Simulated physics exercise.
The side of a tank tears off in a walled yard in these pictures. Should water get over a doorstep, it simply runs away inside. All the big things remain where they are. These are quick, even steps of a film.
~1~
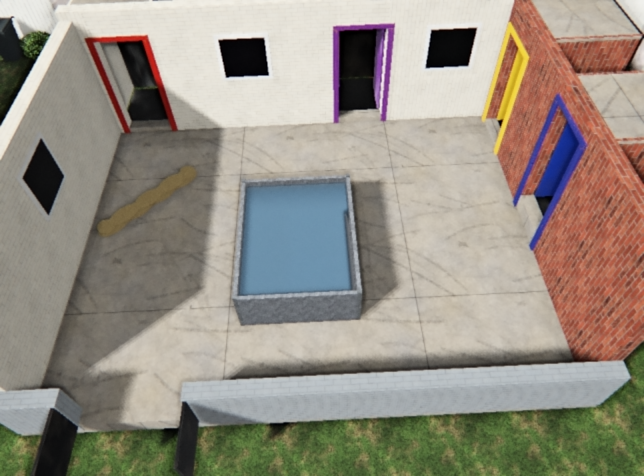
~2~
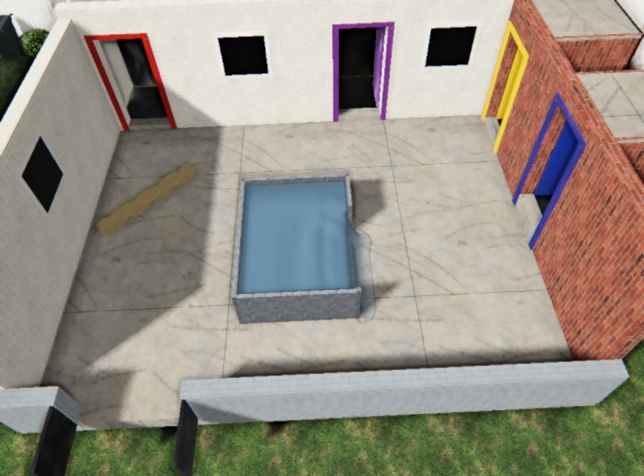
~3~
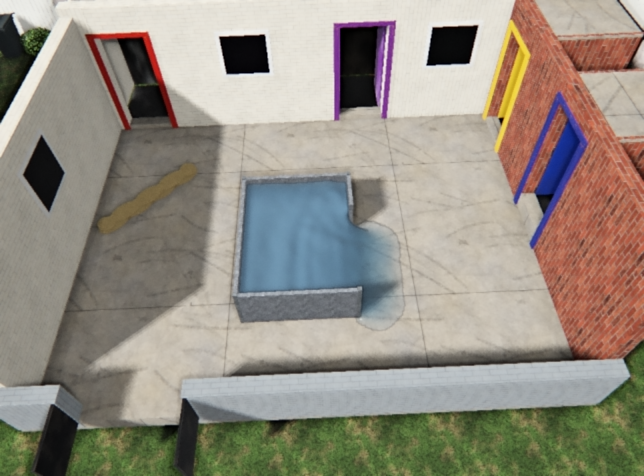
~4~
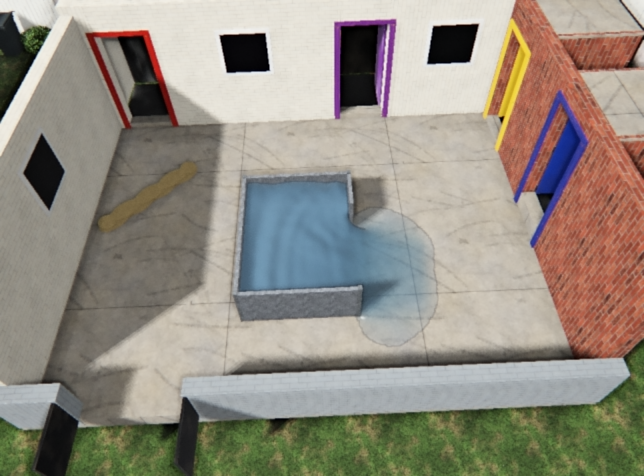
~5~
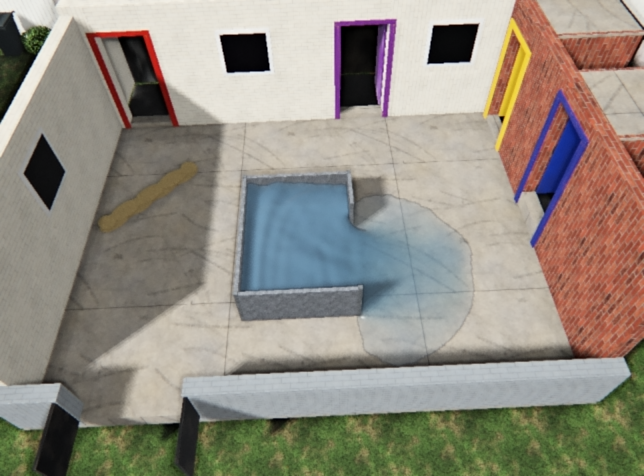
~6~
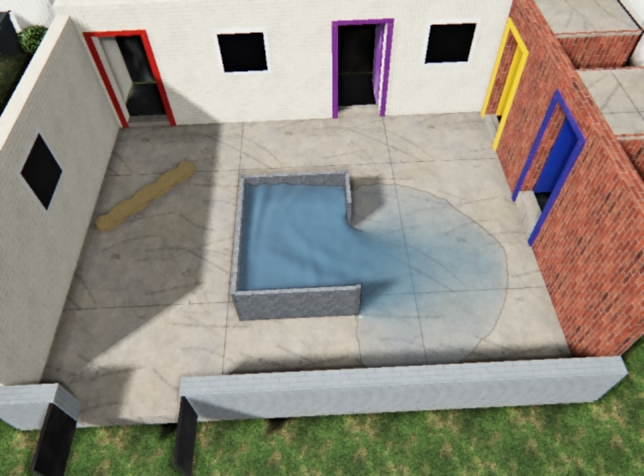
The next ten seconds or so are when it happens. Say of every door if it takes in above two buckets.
At the end, the yellow door ends up over two buckets, the purple door ends up within two buckets, the blue door ends up within two buckets, the red door ends up within two buckets.
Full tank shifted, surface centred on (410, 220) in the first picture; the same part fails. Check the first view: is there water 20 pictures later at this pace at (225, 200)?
Unflooded.
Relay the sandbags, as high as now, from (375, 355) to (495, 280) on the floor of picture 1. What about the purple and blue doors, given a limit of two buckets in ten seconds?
As I see it, the purple door remains within bounds, while the blue door breaks the threshold.
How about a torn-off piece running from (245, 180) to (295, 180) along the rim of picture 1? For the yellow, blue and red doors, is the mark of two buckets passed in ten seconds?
The yellow door tops the limit, the blue door remains within the limit and the red door tops the limit.
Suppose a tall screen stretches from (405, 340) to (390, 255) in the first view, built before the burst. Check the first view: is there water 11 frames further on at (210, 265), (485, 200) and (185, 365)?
Taking the points in the order given, they are high and dry, inundated and inundated.
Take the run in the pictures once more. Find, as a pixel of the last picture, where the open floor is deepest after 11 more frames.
Deepest spot: Around (560, 332).
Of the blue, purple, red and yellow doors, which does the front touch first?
The blue-painted one.
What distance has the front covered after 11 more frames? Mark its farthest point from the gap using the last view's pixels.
About at (480, 113).
A moment on, water covers 25 % of the floor; the yellow door not reached, the purple door not reached, the blue door wet at the sill, nothing in, the red door not reached.
Next, water covers 30 % of the floor; the yellow door wet at the sill, nothing in, the purple door not reached, the blue door under two buckets in, the red door not reached.
Then, water covers 40 % of the floor; the yellow door under two buckets in, the purple door wet at the sill, nothing in, the blue door under two buckets in, the red door not reached.
Later, water covers 75 % of the floor; the yellow door over two buckets in, the purple door wet at the sill, nothing in, the blue door under two buckets in, the red door wet at the sill, nothing in.
In the end, water covers 95 % of the floor; the yellow door far over two buckets in, the purple door wet at the sill, nothing in, the blue door under two buckets in, the red door wet at the sill, nothing in.
